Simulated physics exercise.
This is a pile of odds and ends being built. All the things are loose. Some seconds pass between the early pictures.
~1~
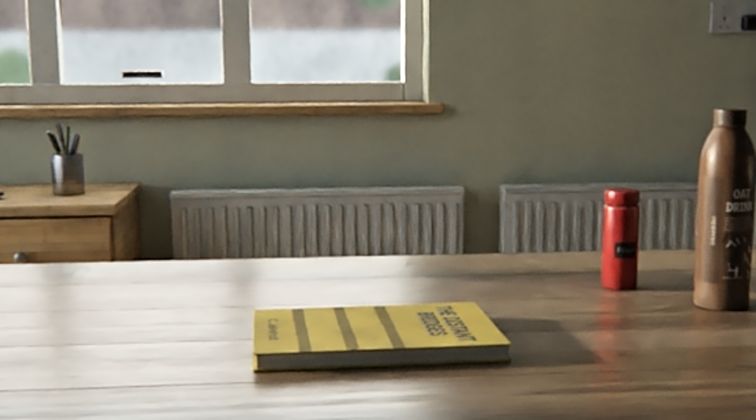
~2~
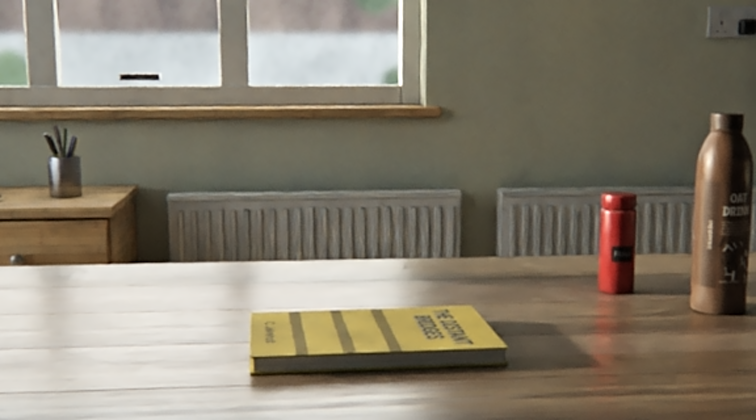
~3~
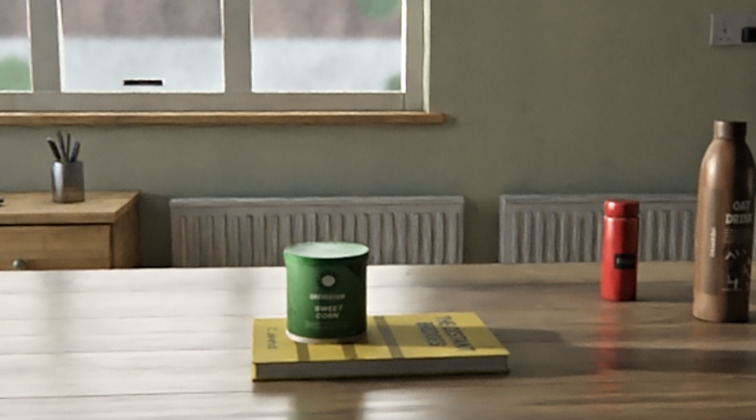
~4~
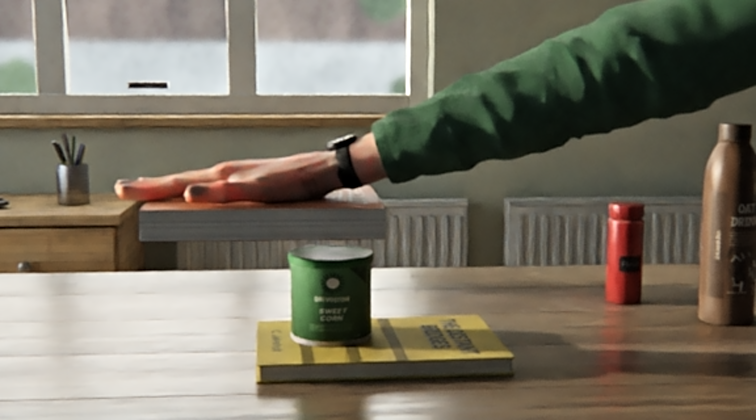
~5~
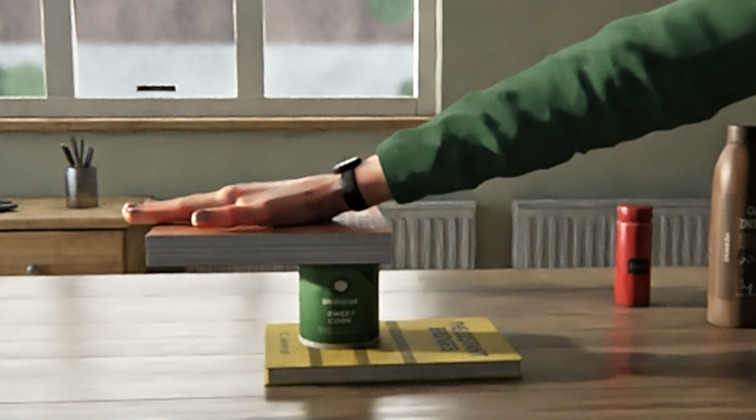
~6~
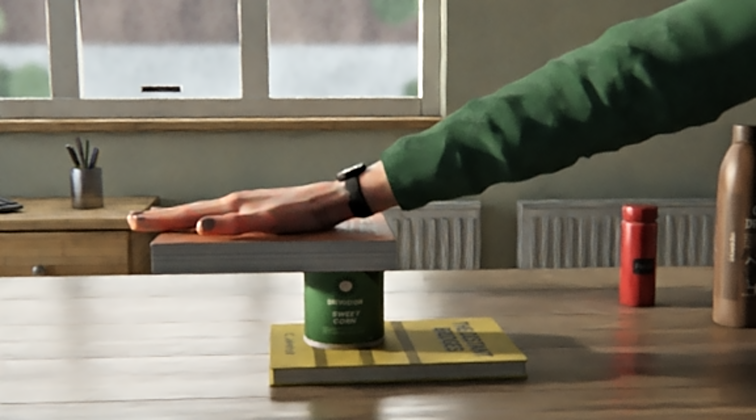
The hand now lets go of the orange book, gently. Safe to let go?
Here the pile loses its balance.
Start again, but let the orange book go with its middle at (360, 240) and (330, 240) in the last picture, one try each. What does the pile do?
First try: It keeps its balance; second try: It holds.
Then, 0.20 s past the last view, orange book rocked 27° from its first pose near (273, 254).
Then, 0.30 s past the last view, orange book rocked 49° from its first pose near (274, 265).
Then, 0.50 s past the last view, orange book rocked 50° from its first pose near (274, 266).
Finally, down or leaning hard in the pile, orange book; the other 4 still in place. Final places as the last picture's camera would see them, orange book near (274, 265). The pile comes apart.
